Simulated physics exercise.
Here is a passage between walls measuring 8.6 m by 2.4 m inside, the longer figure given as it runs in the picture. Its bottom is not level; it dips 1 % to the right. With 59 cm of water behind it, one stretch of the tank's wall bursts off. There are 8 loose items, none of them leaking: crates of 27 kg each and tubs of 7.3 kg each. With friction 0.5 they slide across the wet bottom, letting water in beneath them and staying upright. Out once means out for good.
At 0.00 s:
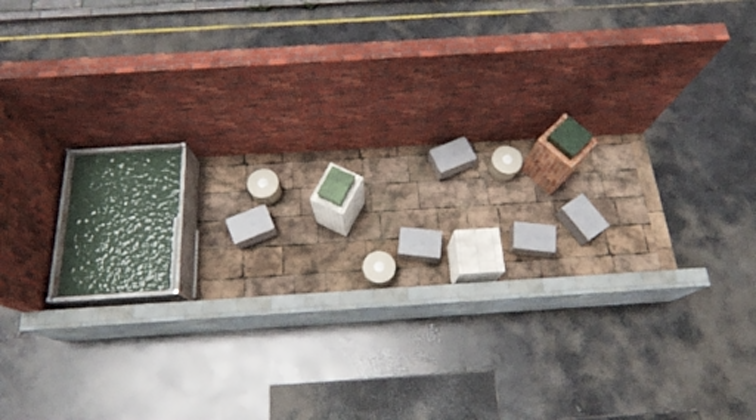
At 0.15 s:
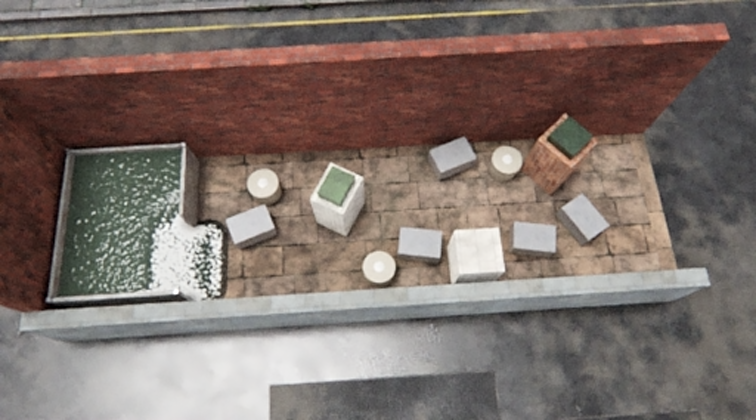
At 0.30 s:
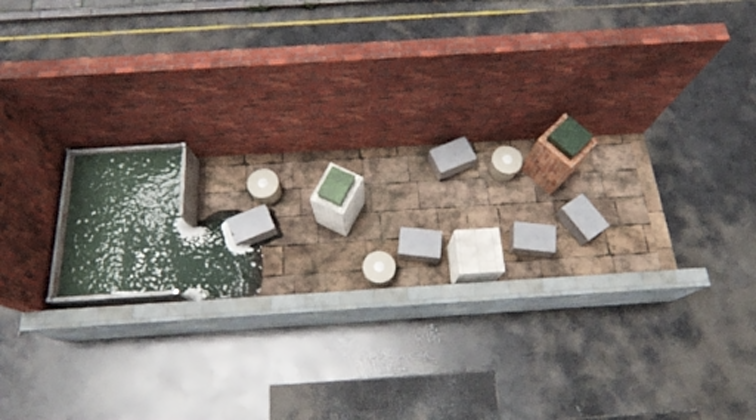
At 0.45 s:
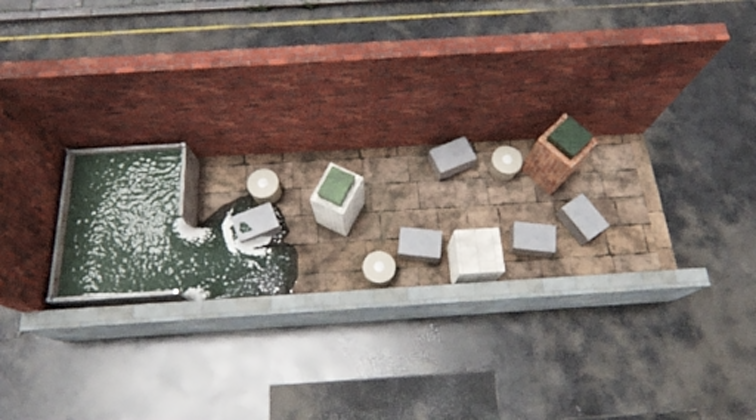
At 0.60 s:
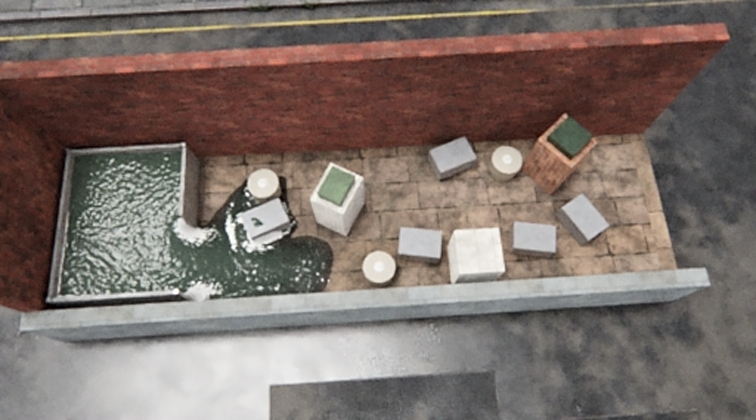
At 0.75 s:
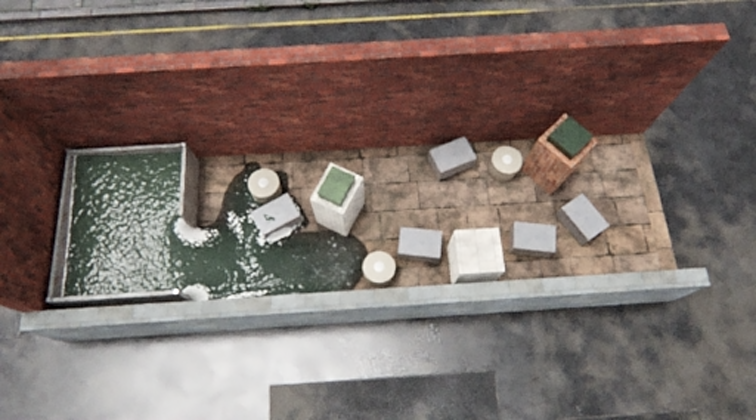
Green water burst through the side of a tank at the left of a walled passage and spread right across the paving, nudging the nearest gray crate along while the other items stayed put.
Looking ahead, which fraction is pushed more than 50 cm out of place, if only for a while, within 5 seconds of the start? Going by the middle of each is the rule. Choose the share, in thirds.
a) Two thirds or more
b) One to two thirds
Option b: One to two thirds.
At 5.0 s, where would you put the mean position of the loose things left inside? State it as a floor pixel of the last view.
The centre sits near (461, 196).
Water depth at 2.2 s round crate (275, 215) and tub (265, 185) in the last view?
First about 7 cm, second about 8 cm.
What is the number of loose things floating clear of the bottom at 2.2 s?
That would be 2 of them.
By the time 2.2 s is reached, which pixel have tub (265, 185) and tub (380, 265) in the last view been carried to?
First near (302, 154), second near (433, 269).
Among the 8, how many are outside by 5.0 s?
It comes to 0.
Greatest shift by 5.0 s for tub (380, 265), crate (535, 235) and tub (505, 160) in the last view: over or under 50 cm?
Going one by one: Beyond it, within it, within it.
After 1.1 s 1 of 8 are over 50 cm from their spots; 0 afloat.
After 2.2 s 4 of 8 are over 50 cm from their spots; 2 afloat.
After 3.5 s 3 of 8 are over 50 cm from their spots; 4 afloat.
After 5.0 s 4 of 8 are over 50 cm from their spots, and 5 have been at some point; 5 afloat.
